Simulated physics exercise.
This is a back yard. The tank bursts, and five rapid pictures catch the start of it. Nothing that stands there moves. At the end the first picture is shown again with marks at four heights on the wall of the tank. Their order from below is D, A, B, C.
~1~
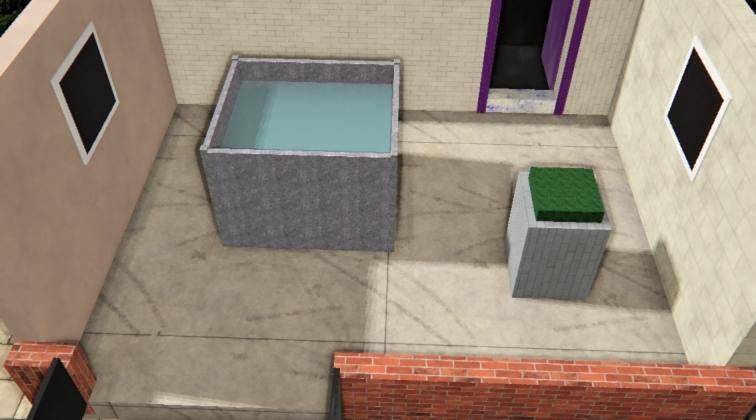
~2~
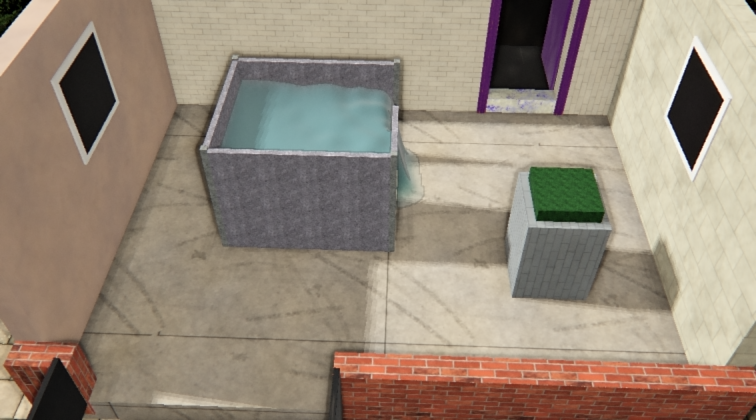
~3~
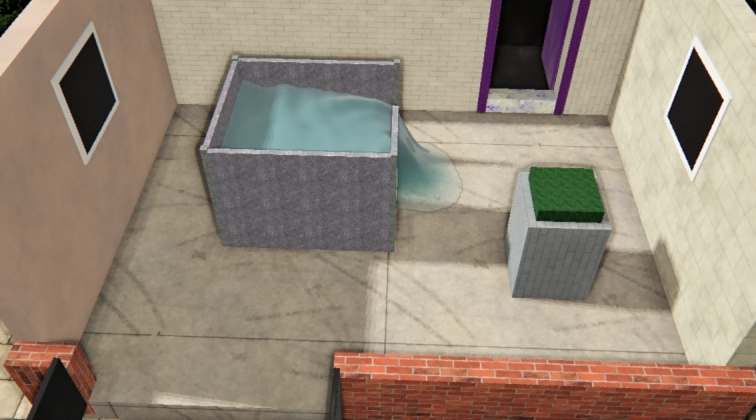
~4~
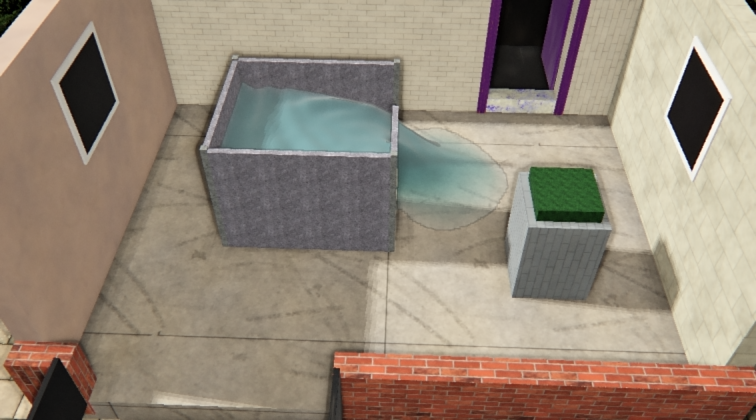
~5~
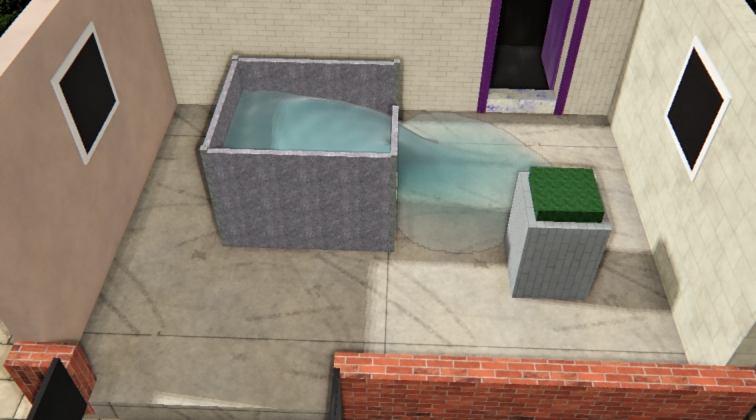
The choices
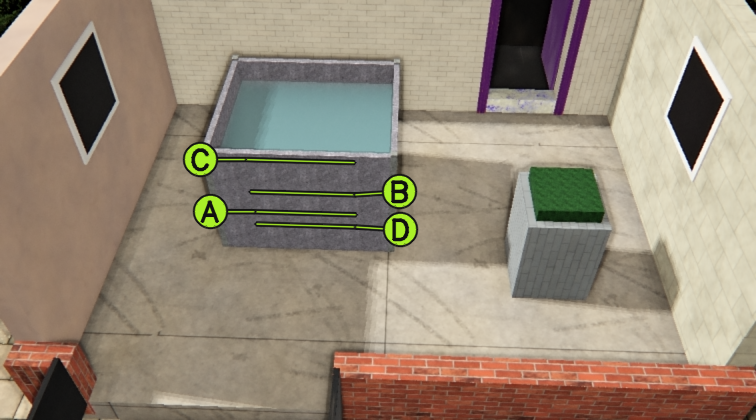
A grey stone tank of water in a back yard pouring from its right side and spreading across the paving around a grey block.
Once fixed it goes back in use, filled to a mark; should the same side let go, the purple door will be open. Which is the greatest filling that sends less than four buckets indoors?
B is the one.
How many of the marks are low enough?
Three of them.
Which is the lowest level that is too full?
Level C.
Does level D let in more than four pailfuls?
No.
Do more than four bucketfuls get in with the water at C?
Yes, it does.
On the marked copy, A at (304, 213); B at (302, 193); C at (299, 161); D at (306, 225); from the bottom up D, A, B, C.
If A is chosen, nothing gets over.
If B is chosen, a bucket or two gets in.
If C is chosen, about 15 bucketfuls get in.
If D is chosen, nothing gets over.
